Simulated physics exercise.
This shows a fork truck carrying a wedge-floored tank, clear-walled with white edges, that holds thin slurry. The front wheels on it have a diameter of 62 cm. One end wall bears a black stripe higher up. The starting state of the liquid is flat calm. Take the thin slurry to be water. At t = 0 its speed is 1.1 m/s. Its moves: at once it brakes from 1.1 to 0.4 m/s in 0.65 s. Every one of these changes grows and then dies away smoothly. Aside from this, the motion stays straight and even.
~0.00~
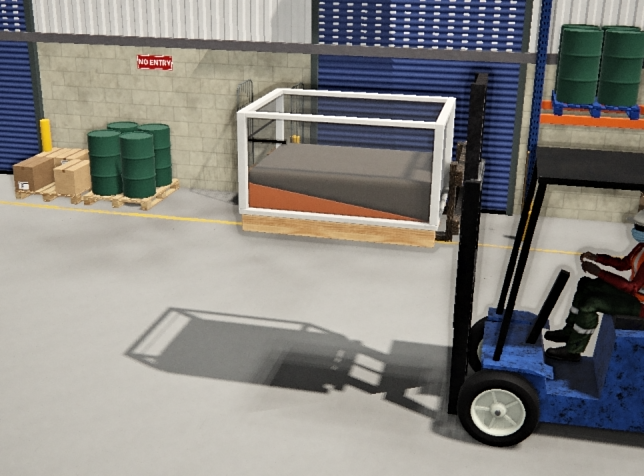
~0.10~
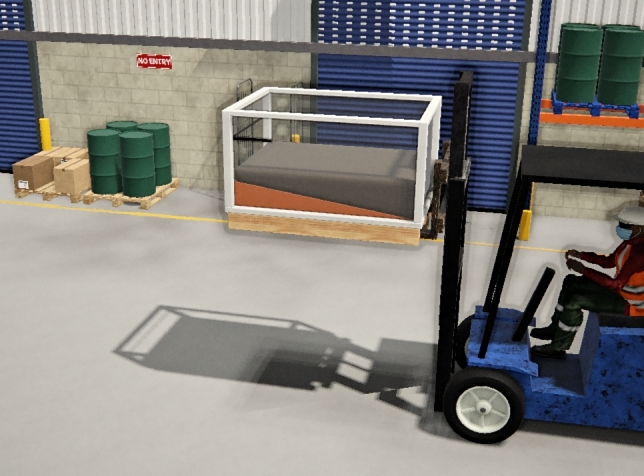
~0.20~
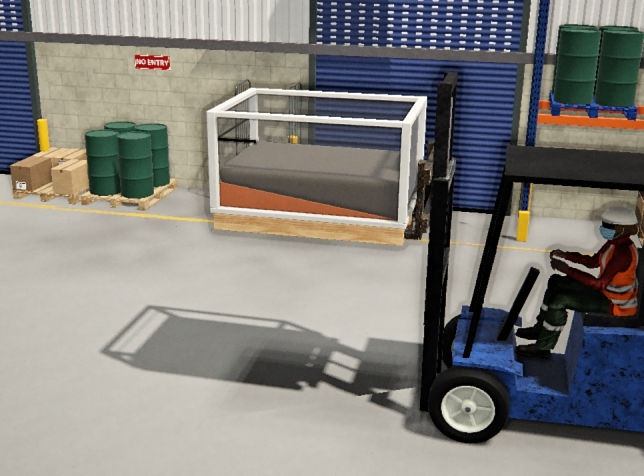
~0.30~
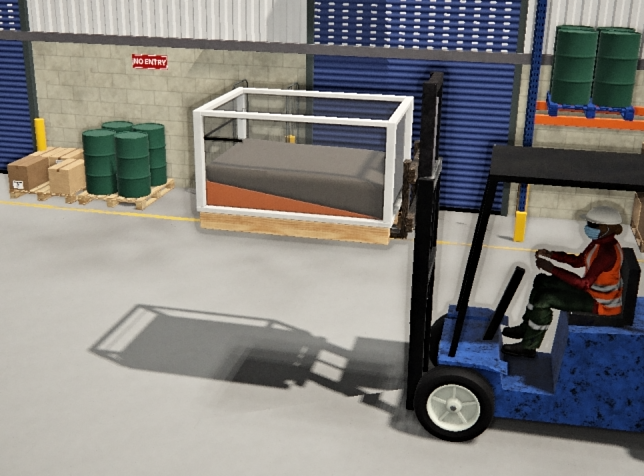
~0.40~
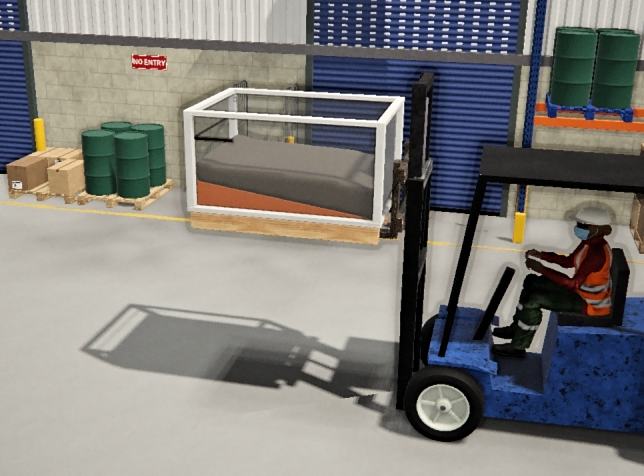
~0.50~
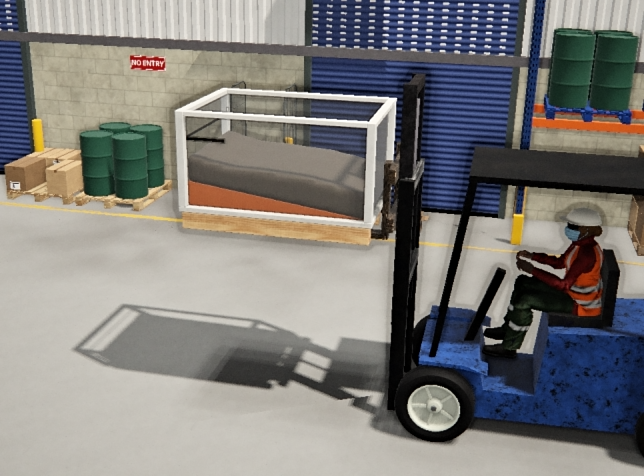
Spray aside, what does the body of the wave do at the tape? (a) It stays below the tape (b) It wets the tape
Answer: B.
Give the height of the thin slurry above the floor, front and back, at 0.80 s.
Front reads 44 centimetres, back reads 22 centimetres.
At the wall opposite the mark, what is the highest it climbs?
Somewhere near 44 cm, I'd say.
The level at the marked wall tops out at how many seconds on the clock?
I'd say close to 2.7 seconds.
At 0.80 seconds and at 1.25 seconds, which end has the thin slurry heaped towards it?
Higher at the forward side, then higher at the forward side.
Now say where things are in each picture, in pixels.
The first picture shows the thin slurry reaches (263, 167) at the front end; it reaches (421, 179) at the back end; no slope yet; the front is on the left, levels are read along the near wall; the black line, on the front wall, is at (260, 141); a wheel hub at (498, 415).
The second picture shows the thin slurry reaches (249, 166) at the front end; it reaches (406, 177) at the back end; no slope yet.
The third picture shows the thin slurry reaches (234, 166) at the front end; it reaches (390, 178) at the back end; hardly any slope.
The fourth picture shows the thin slurry reaches (220, 163) at the front end; it reaches (375, 182) at the back end; it is heaped 3° towards the front.
The fifth picture shows the thin slurry reaches (211, 160) at the front end; it reaches (365, 184) at the back end; it is heaped 5° towards the front.
The sixth picture shows the thin slurry reaches (203, 155) at the front end; it reaches (356, 188) at the back end; it is heaped 8° towards the front; a wheel hub at (433, 411).
By 0.80 s it stands 21 cm high behind and 44 cm in front; all of it is still inside.
By 1.25 s it stands 26 cm high behind and 33 cm in front; all of it is still inside.
By 1.70 s it stands 43 cm high behind and 25 cm in front; all of it is still inside.
By 3.63 s the waves are smaller; the highest at the front wall was 58 cm, at 2.65 s, against a line at 53 cm.
